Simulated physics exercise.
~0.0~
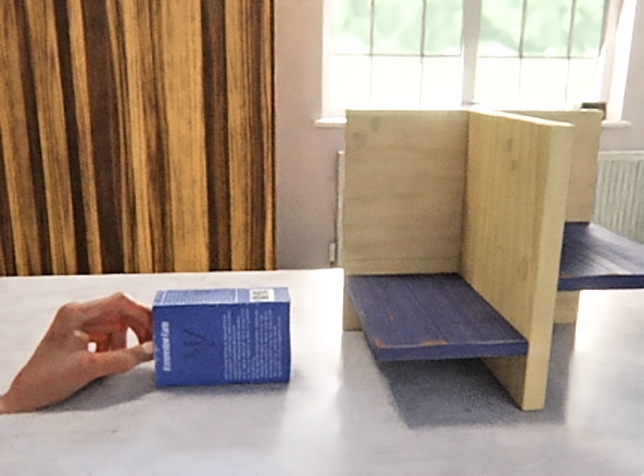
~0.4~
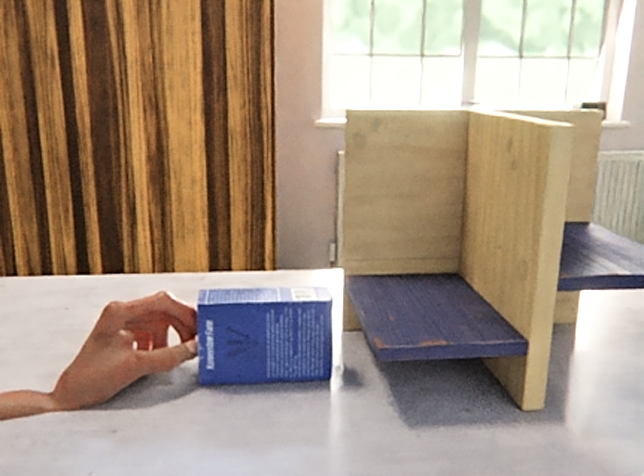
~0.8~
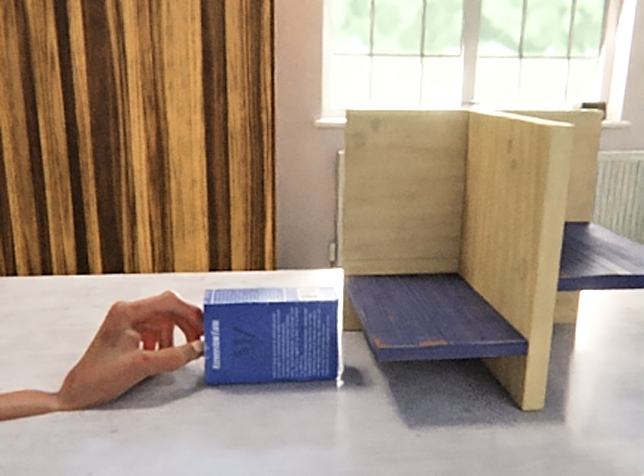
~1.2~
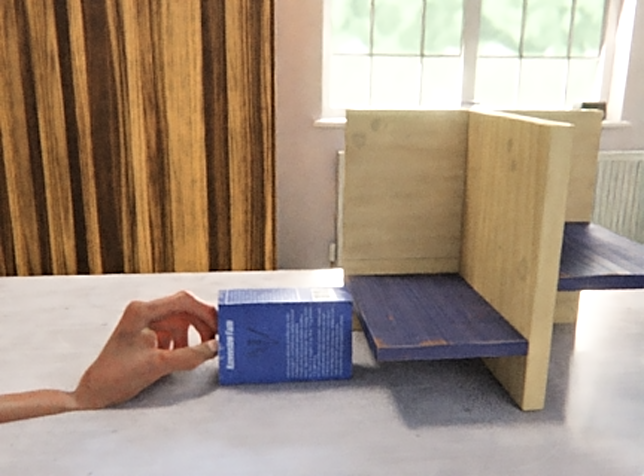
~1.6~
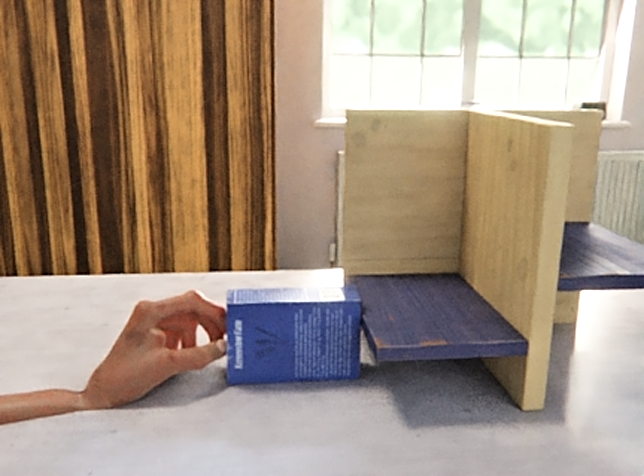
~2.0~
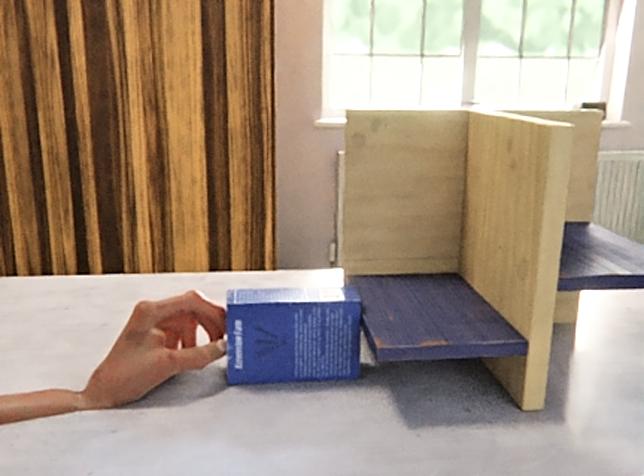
A blue packet lies on its side on a pale tabletop, with a hand at its left end. To the right stands a wooden shelf unit with upright panels and low, dark blue ledges, in front of a window and a streaky wood panel. The hand pushes the packet to the right in a straight line, closing most of the gap to the unit. It then nudges the packet a little farther, up to the opening under the nearer ledge. The packet catches at the ledge's edge and stops there, still outside, with the fingers resting behind it.
